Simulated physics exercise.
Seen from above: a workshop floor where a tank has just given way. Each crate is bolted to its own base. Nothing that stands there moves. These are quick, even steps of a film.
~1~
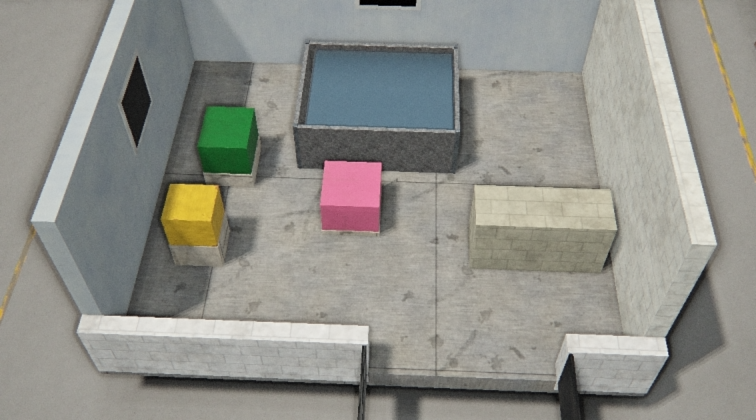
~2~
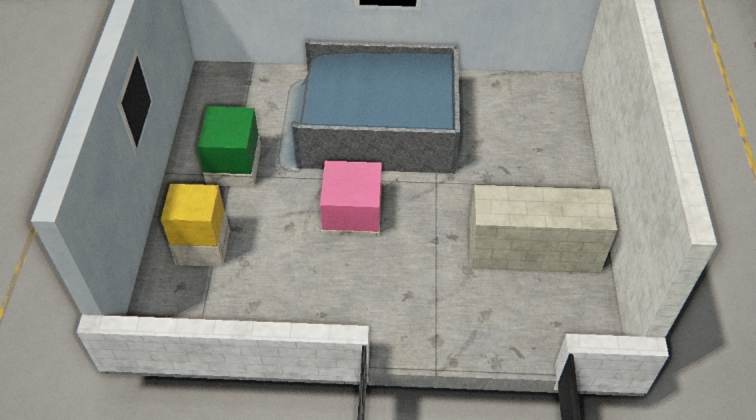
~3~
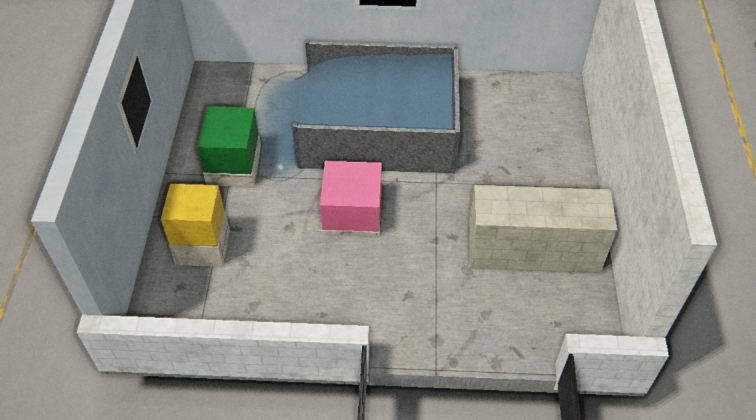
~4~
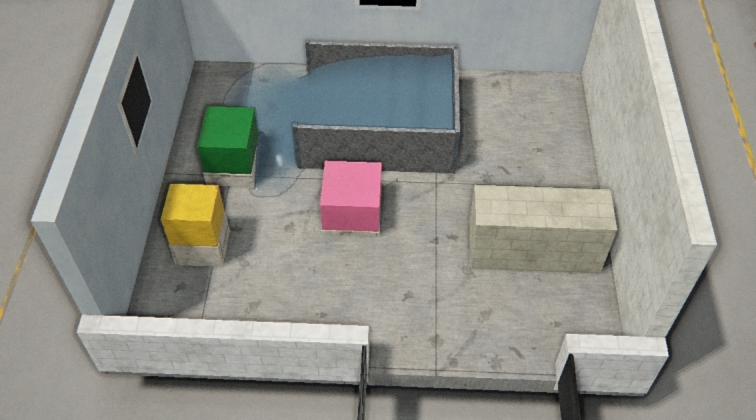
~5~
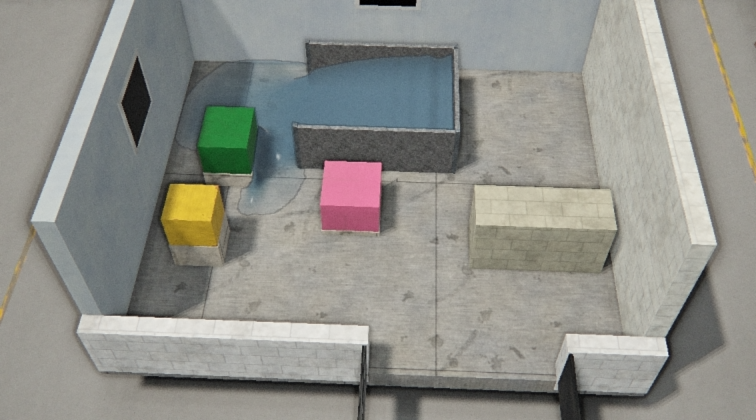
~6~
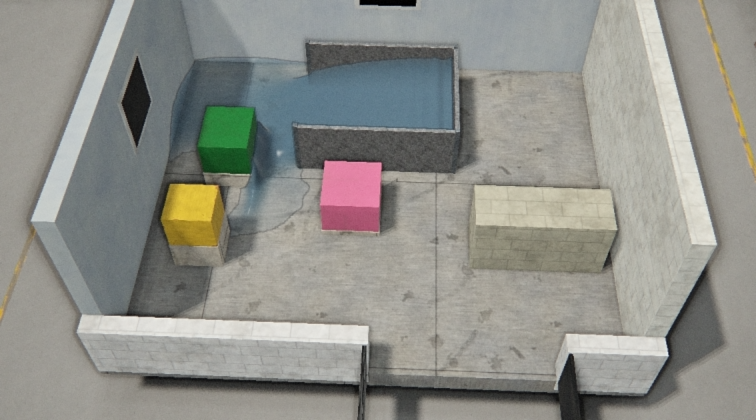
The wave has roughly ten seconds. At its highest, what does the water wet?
The yellow crate keeps dry; the pink crate is soaked; the green crate is soaked.
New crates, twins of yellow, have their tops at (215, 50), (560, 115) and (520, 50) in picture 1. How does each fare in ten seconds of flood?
In turn: Ends up wet, stays dry, is spared.
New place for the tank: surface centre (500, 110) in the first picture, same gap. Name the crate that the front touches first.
I say the crate marked pink.
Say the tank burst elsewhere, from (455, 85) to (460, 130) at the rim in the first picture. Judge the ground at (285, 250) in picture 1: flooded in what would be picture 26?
Answer: Not flooded.
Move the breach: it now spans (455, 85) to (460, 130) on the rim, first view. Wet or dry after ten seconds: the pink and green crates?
In short: The pink one ends up wet, the green one escapes it.
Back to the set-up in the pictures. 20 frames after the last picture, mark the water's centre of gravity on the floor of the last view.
Around (290, 158).
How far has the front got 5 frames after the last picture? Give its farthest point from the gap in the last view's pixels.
Around (210, 324).
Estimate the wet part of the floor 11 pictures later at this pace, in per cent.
About 45 per cent.
A moment on, water covers 30 % of the floor; the yellow crate water round its plinth, the pink crate water round its plinth, the green crate water round its plinth.
Next, water covers 45 % of the floor; the yellow crate water round its plinth, the pink crate water round its plinth, the green crate water round its plinth.
Then, water covers 60 % of the floor; the yellow crate water round its plinth, the pink crate water round its plinth, the green crate water round its plinth.
Later, water covers 95 % of the floor; the yellow crate water round its plinth, the pink crate water round its plinth, the green crate water round its plinth.
In the end, water covers 100 % of the floor; the yellow crate stayed above the water, the pink crate was topped, the green crate was topped.
